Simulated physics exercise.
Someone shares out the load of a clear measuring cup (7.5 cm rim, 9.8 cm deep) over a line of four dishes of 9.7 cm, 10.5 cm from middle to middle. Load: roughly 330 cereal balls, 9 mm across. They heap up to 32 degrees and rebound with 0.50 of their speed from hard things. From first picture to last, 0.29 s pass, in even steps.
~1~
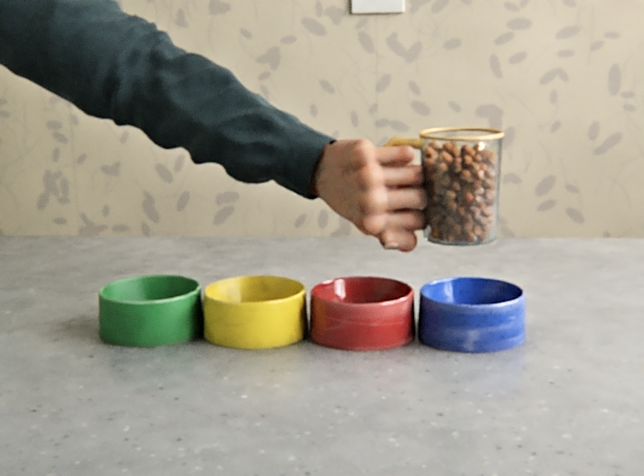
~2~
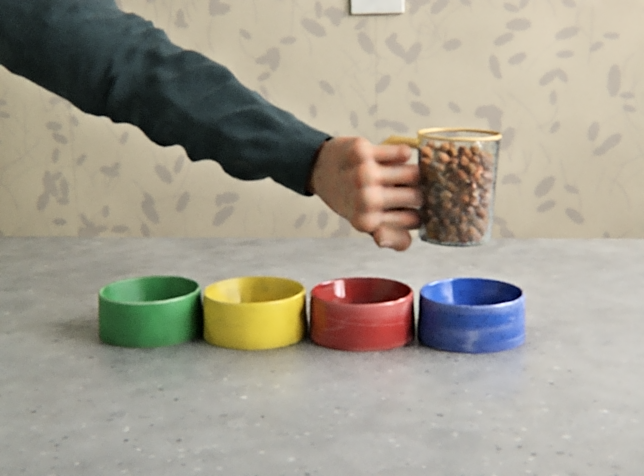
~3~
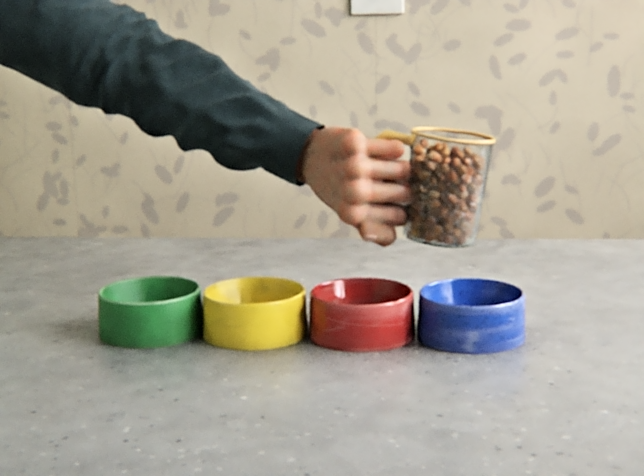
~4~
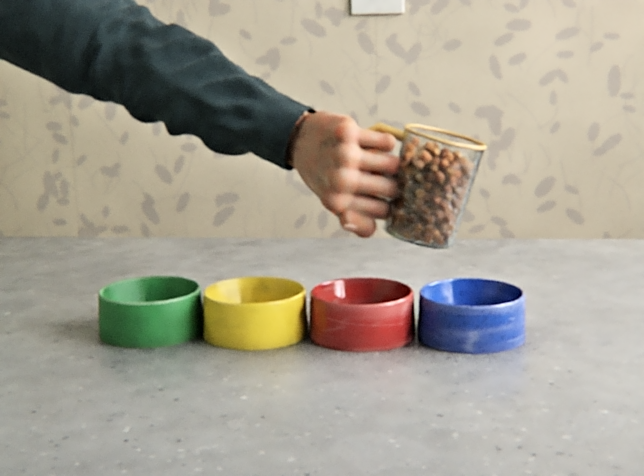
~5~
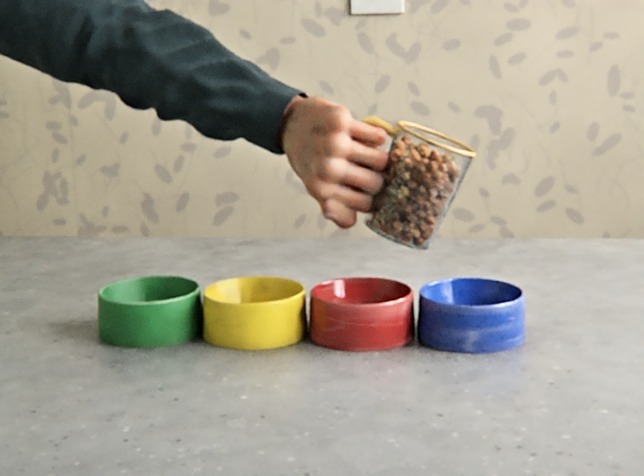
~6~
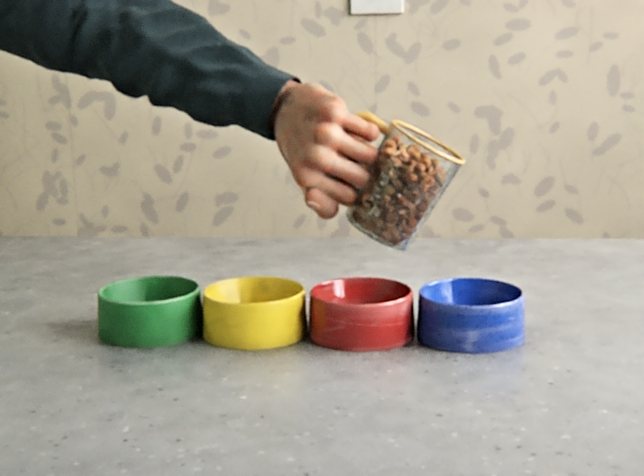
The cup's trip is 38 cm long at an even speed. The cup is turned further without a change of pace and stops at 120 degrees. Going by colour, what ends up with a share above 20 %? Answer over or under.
Red under, blue under, green under, yellow over, counter under.
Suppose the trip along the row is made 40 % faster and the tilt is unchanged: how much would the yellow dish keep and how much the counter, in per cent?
In that case yellow 10; counter 10.
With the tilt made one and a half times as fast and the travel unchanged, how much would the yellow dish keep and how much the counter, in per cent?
Yellow 30; counter 10.
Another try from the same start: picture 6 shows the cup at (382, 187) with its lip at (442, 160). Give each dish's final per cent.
Red 0; blue 0; green 90; yellow 10.
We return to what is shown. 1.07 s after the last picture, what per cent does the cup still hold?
Roughly 5 per cent.
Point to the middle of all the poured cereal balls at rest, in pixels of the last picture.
Around (252, 315).
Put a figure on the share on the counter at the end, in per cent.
Roughly 5 per cent.
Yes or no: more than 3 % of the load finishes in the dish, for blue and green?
Blue no, green yes.
Then, 0.64 s after the last picture, tilt 114 degrees; cup holds 85 %, red 10 %, yellow 5 %.
Then, 1.07 s after the last picture, tilt 120 degrees; cup holds 5 %, red 10 %, green 5 %, yellow 75 %.
Then, 1.57 s after the last picture, tilt 120 degrees; cup holds 0 %, red 10 %, green 5 %, yellow 75 %.
In the end, red 10 %, blue 0 %, green 5 %, yellow 75 %, counter 5 %.
